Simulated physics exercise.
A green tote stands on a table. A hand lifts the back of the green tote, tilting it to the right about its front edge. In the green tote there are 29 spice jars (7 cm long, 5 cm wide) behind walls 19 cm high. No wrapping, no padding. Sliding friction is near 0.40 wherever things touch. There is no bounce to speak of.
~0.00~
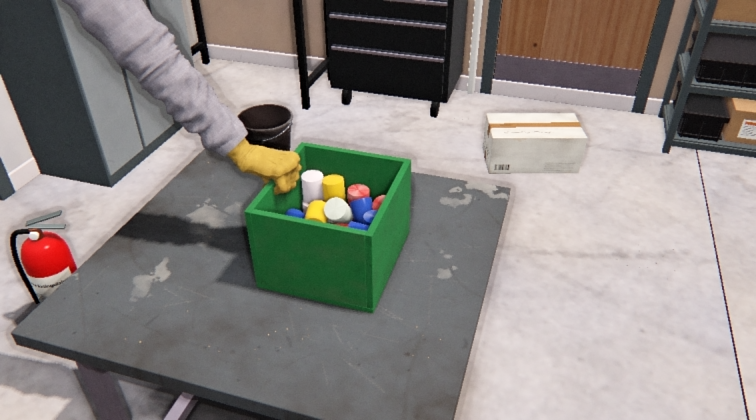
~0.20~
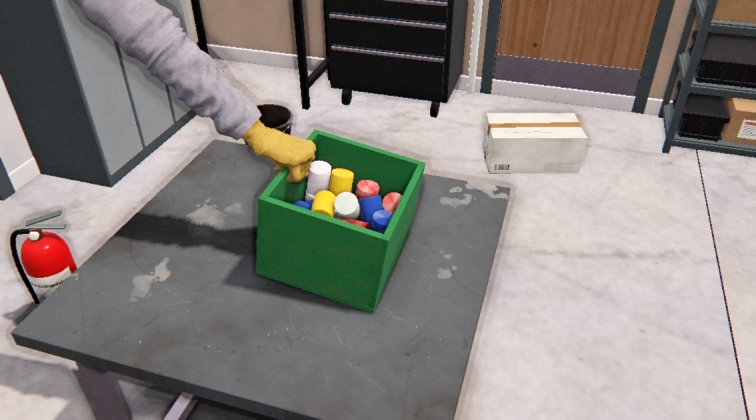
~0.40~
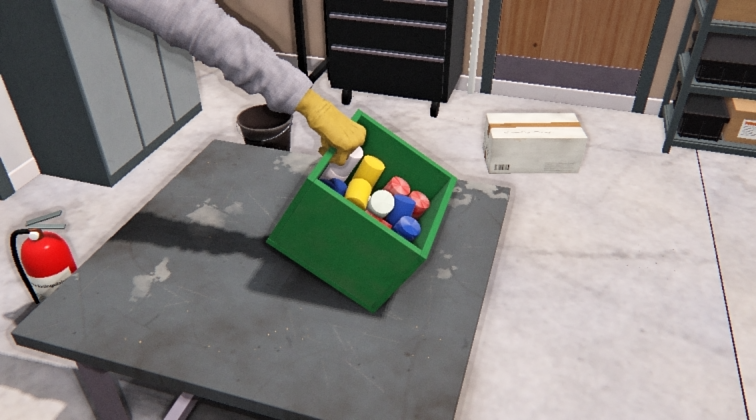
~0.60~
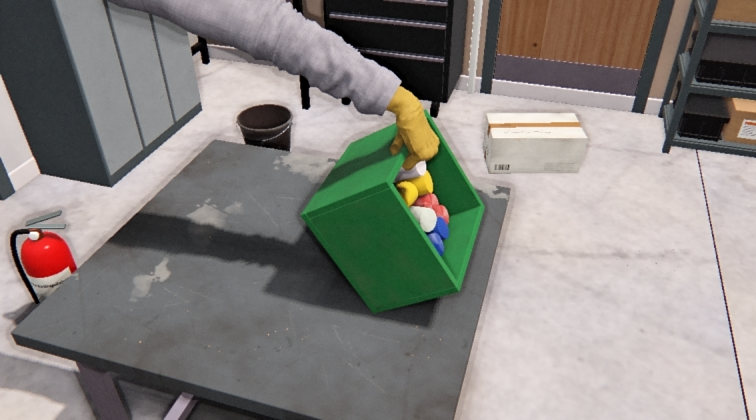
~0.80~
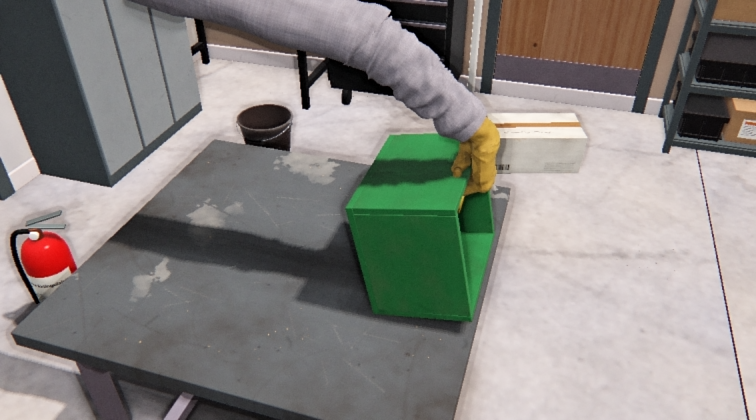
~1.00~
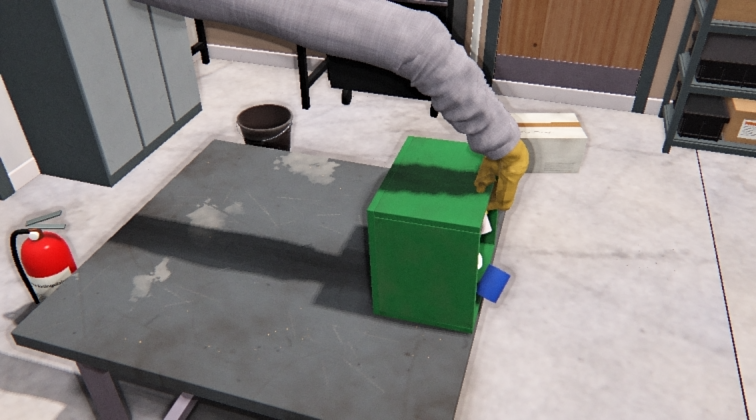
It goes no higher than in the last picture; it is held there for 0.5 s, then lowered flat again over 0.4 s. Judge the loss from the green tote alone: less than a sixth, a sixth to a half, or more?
The green tote loses between a sixth and a half of its spice jars.
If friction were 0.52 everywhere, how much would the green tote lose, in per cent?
In that case green tote 50 per cent.
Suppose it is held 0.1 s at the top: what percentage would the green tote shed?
In that case green tote 20 per cent.
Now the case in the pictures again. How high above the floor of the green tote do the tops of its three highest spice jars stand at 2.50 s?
About 11 cm.
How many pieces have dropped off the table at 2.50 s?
Roughly 4.
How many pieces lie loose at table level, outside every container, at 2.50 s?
Roughly 4.
After 1.24 s, tilt 88°; the green tote is down by 3 of 29.
After 1.54 s, tilt 86°; the green tote is down by 3 of 29.
After 1.96 s, tilt 0°; the green tote is down by 8 of 29.
When it is over (at 2.50 s), the green tote is down by 8 of 29. Asked share, 8 of 29, 28 per cent.
